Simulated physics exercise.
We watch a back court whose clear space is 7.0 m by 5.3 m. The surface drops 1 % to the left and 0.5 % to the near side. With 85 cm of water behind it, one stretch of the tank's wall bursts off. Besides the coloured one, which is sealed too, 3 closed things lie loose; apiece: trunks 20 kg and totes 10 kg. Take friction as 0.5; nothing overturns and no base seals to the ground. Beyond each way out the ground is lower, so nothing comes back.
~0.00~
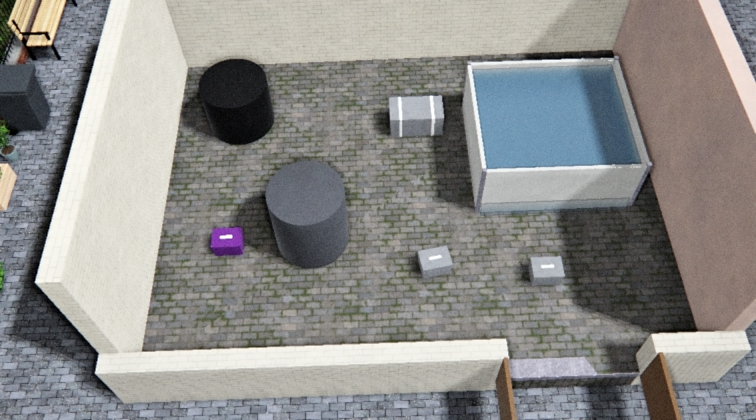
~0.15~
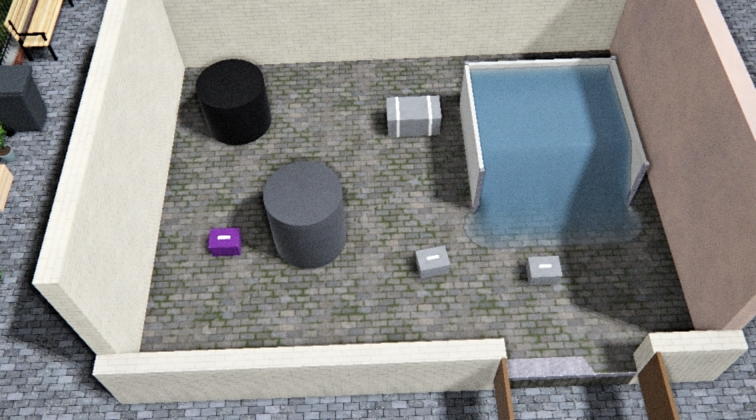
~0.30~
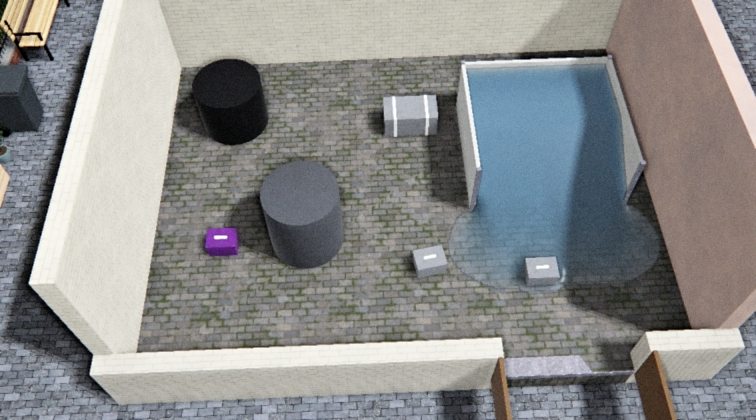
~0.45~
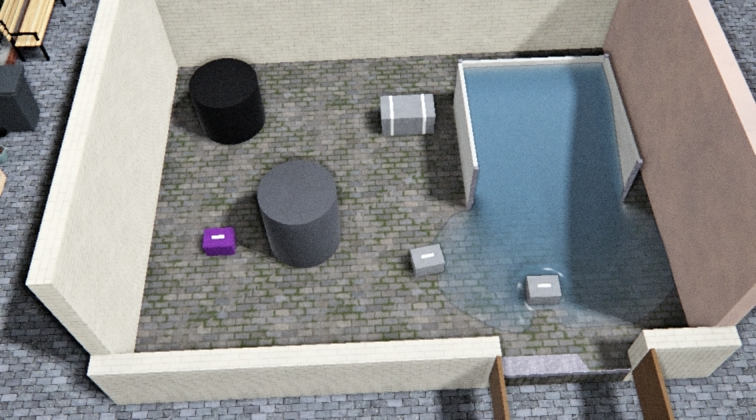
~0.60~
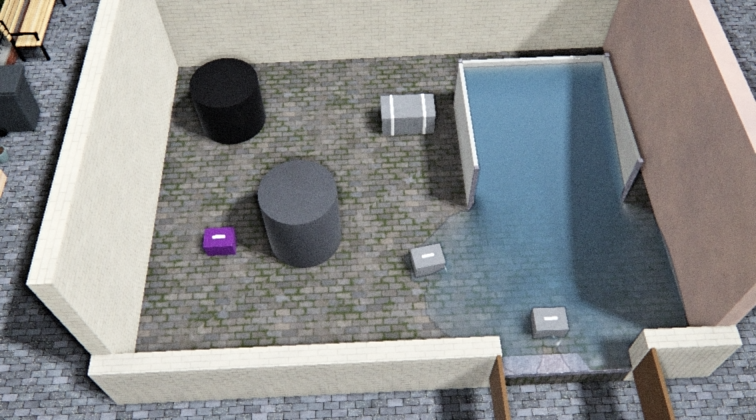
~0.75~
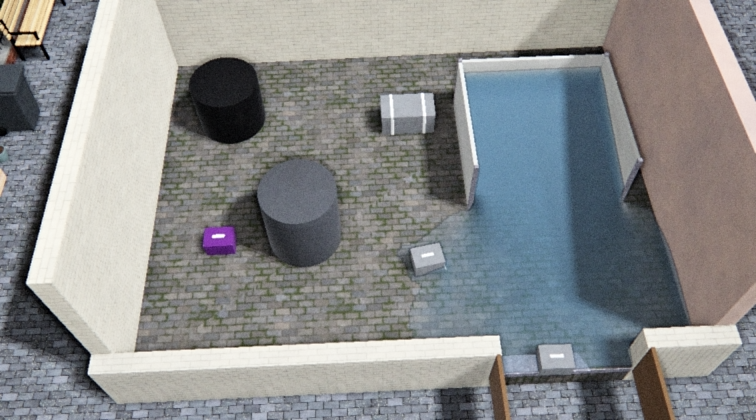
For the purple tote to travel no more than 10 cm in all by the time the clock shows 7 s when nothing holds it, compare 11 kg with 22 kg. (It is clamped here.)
I expect that only the higher weight holds it.
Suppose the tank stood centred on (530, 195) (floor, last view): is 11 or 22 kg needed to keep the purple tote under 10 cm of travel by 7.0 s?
Then the lower weight is enough.
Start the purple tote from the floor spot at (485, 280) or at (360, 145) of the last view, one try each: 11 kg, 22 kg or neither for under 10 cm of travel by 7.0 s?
In turn: Neither holds; either load holds.
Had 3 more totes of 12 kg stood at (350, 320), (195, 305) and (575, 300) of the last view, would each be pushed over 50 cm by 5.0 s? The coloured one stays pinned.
In turn: Over, past it, past it.
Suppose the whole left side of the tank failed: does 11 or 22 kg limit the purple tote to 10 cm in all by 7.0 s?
Then neither load is enough.
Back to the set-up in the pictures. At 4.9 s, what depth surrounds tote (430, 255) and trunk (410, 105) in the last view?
Roughly 5 and 0 cm.
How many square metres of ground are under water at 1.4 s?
Some 13 m2.
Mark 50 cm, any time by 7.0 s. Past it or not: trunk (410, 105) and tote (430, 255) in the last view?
In turn: Short of it, over.
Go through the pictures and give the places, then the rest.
The first picture shows the purple tote at (227, 237) rests on the ground; 4.1 m2 under water; 0 of 4 have shifted.
The second picture shows the purple tote at (224, 238), on the bottom; 5.4 m2 under water; 0 of 4 have shifted.
The third picture shows the purple tote at (221, 238) rests on the ground; water covers 7.1 m2; 0 of 4 have shifted.
The fourth picture shows the purple tote at (218, 237), on the bottom; 9.1 m2 under water; 1 of 4 have shifted.
The fifth picture shows the purple tote at (219, 237) rests on the ground; water covers 11.0 m2; 1 of 4 have shifted.
The sixth picture shows the purple tote at (219, 236), on the bottom; water covers 11.6 m2; 1 of 4 have shifted.
After 1.4 s the purple tote would be 0 cm from its start with 11 kg and 0 cm from its start with 22 kg; 0 cm of water round it then.
After 3.1 s the purple tote would be 0 cm from its start with 11 kg and 0 cm from its start with 22 kg; 4 cm of water round it then.
After 4.9 s the purple tote would be 3 cm from its start with 11 kg and 0 cm from its start with 22 kg; 6 cm of water round it then.
After 7.0 s the purple tote would be 28 cm from its start with 11 kg and 0 cm from its start with 22 kg; 6 cm of water round it then.
